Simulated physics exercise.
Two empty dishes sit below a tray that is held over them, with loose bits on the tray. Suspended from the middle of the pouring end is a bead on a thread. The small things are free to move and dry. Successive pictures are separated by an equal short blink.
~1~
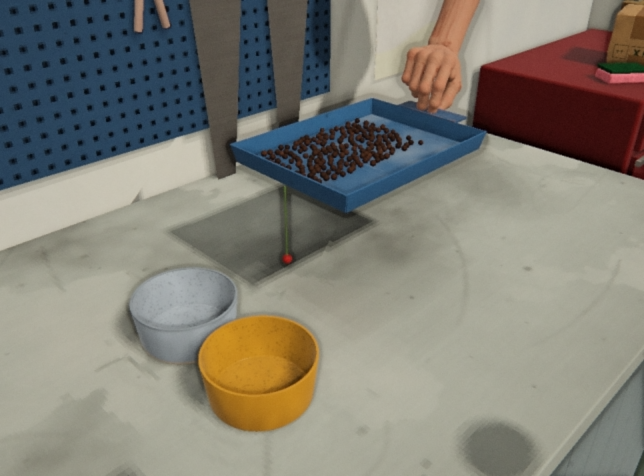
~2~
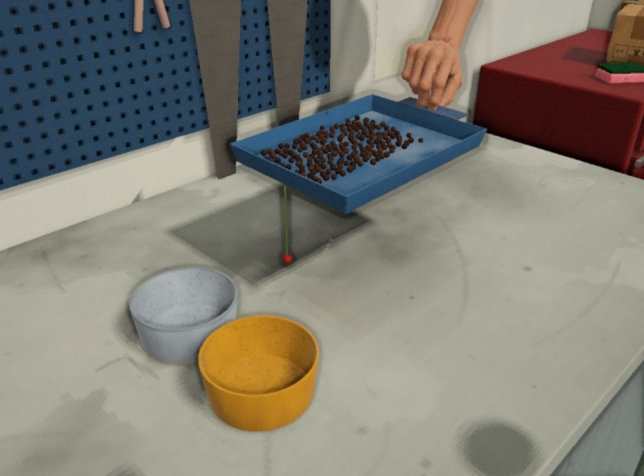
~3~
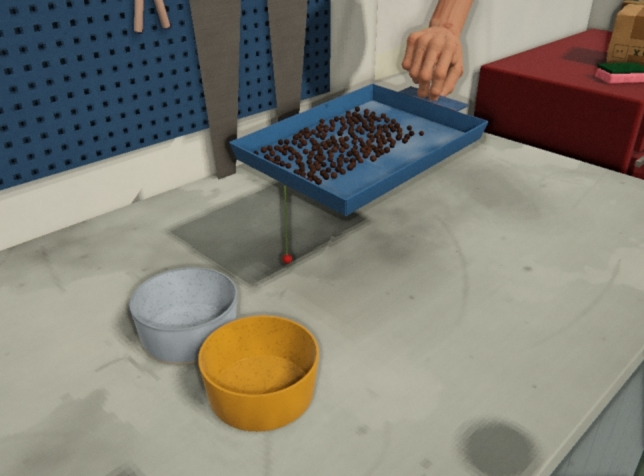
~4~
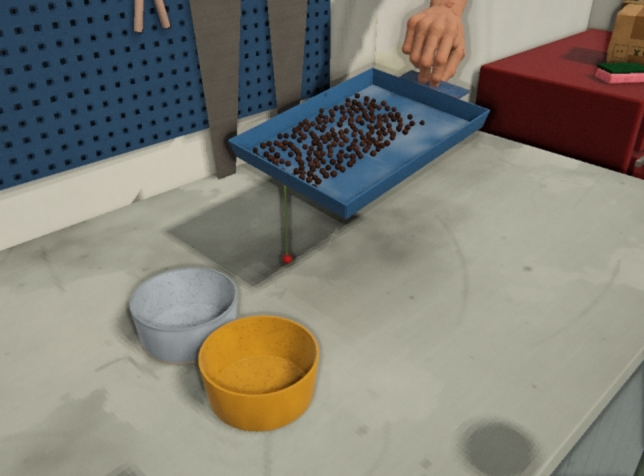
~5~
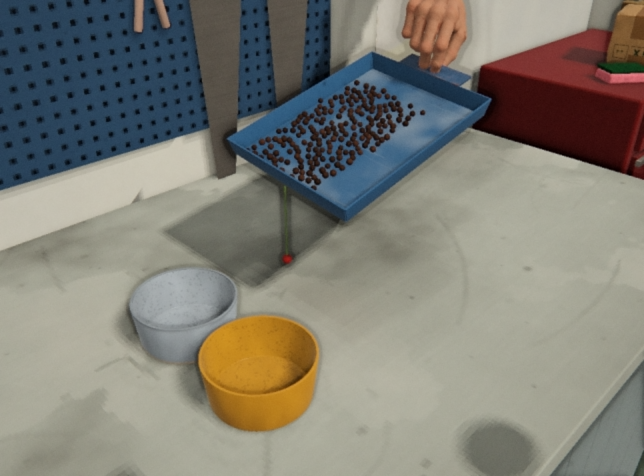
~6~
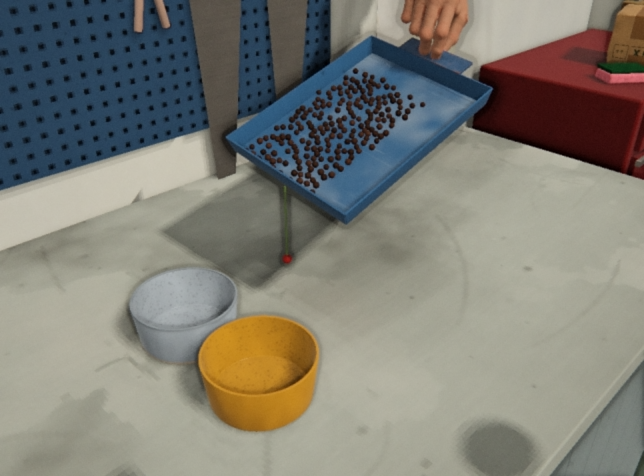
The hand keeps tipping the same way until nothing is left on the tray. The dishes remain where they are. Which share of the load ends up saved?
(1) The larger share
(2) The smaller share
2, the smaller share.
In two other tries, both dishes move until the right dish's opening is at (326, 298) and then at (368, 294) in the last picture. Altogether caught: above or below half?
Result - try one, past the halfway mark; try two, past the halfway mark.
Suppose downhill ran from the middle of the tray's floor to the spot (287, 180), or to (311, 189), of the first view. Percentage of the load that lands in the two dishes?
Well, 20 percent for one and then 20 percent for the other.
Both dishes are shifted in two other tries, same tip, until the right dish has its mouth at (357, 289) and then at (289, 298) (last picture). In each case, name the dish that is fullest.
First try, the one on the right; second try, the one on the right.
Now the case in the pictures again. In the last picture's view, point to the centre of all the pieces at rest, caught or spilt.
Close to (335, 353), more or less.
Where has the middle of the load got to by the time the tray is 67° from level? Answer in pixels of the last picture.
Near the pixel (327, 203).
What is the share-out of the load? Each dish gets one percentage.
0 % left, 0 % right.
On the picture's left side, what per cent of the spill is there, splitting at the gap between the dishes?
It works out at some 0 percent.
Shortly afterwards, tray tipped steeply; the bulk on the tray; only a few in the right dish; a little outside both; a little in the air.
Next, tray tipped past a quarter turn; near a third on the tray; only a few in the right dish; near a third outside both; near a quarter in the air.
Some moments later, tray tipped past a quarter turn; a little in the right dish; all but a few outside both.
In the end, tray tipped past a quarter turn; a little in the right dish; none at all in the left dish; all but a few outside both.
